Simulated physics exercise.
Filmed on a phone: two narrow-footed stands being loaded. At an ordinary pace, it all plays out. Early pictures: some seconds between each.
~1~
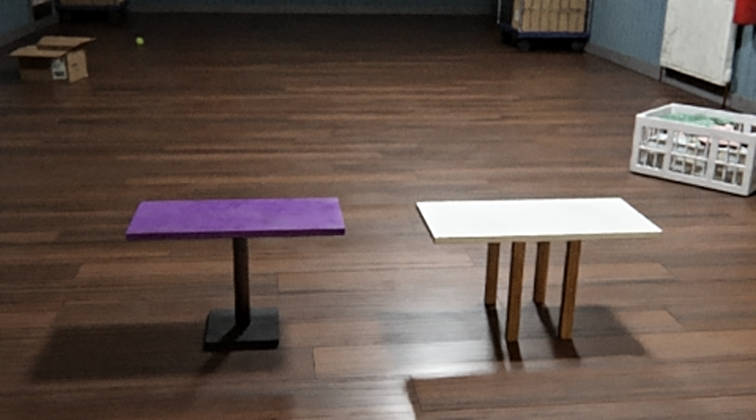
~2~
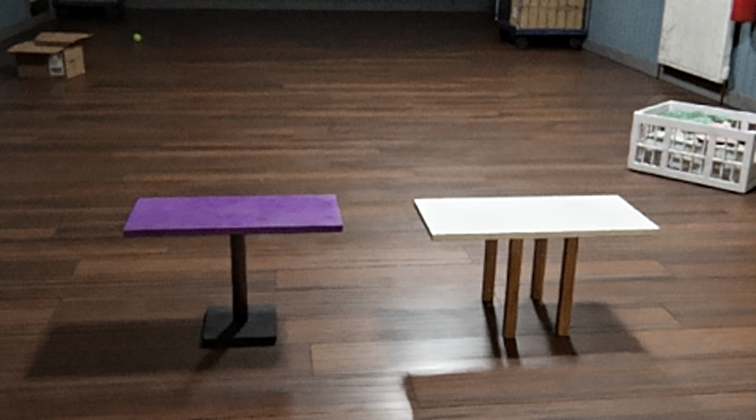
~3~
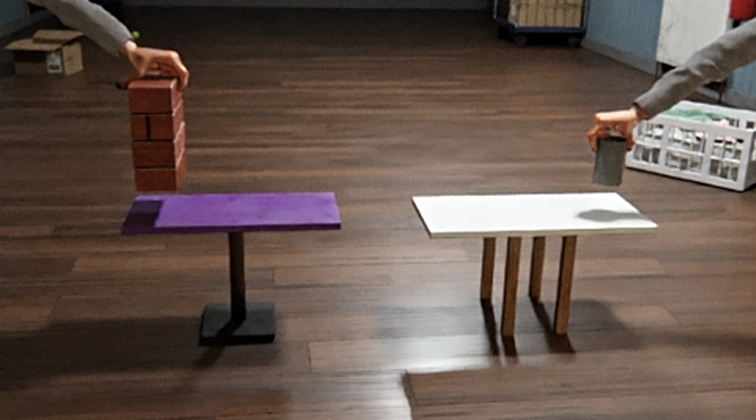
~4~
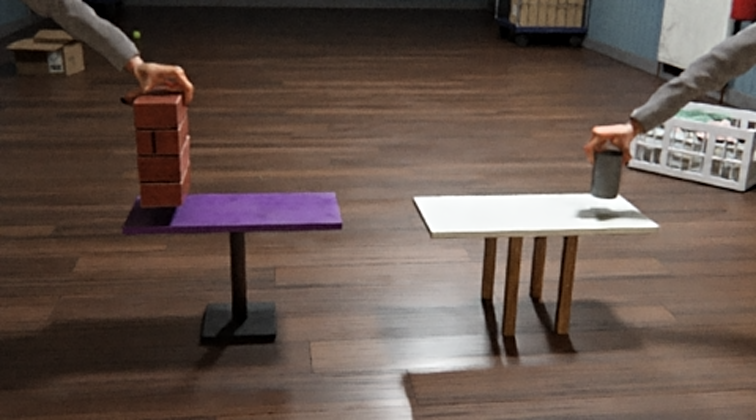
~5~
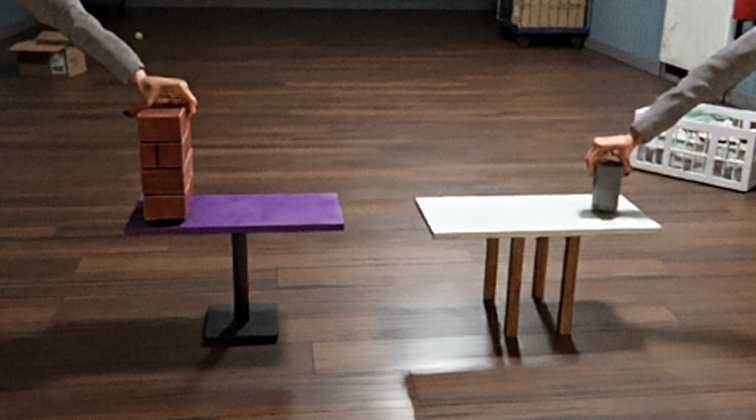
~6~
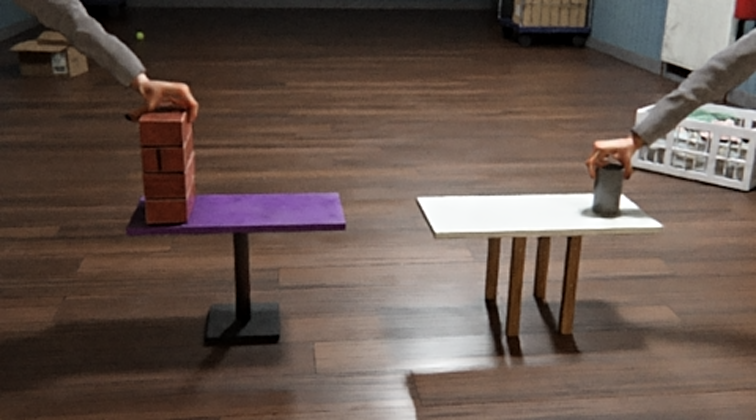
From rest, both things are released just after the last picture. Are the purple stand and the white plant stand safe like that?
As I see it, looks to me like the purple stand will lose its balance, looks to me like the white plant stand will keep its balance.
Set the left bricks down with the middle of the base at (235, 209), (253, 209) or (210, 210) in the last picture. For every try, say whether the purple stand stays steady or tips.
So the purple stand stays planted first, stays planted next, and stays planted last.
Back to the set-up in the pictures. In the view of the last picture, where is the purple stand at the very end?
Roughly (127, 246).
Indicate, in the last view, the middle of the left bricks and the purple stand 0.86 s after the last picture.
First (27, 301), then (119, 244).
Then, 0.66 s later than the last frame, purple stand tilted by 27° near (180, 211); white plant stand at rest near (535, 215).
Then, 0.86 s later than the last frame, purple stand tilted by 64° near (119, 244); white plant stand at rest near (535, 215).
When it is over, the purple stand overbalances, near (127, 246); the white plant stand holds firm, near (535, 215).
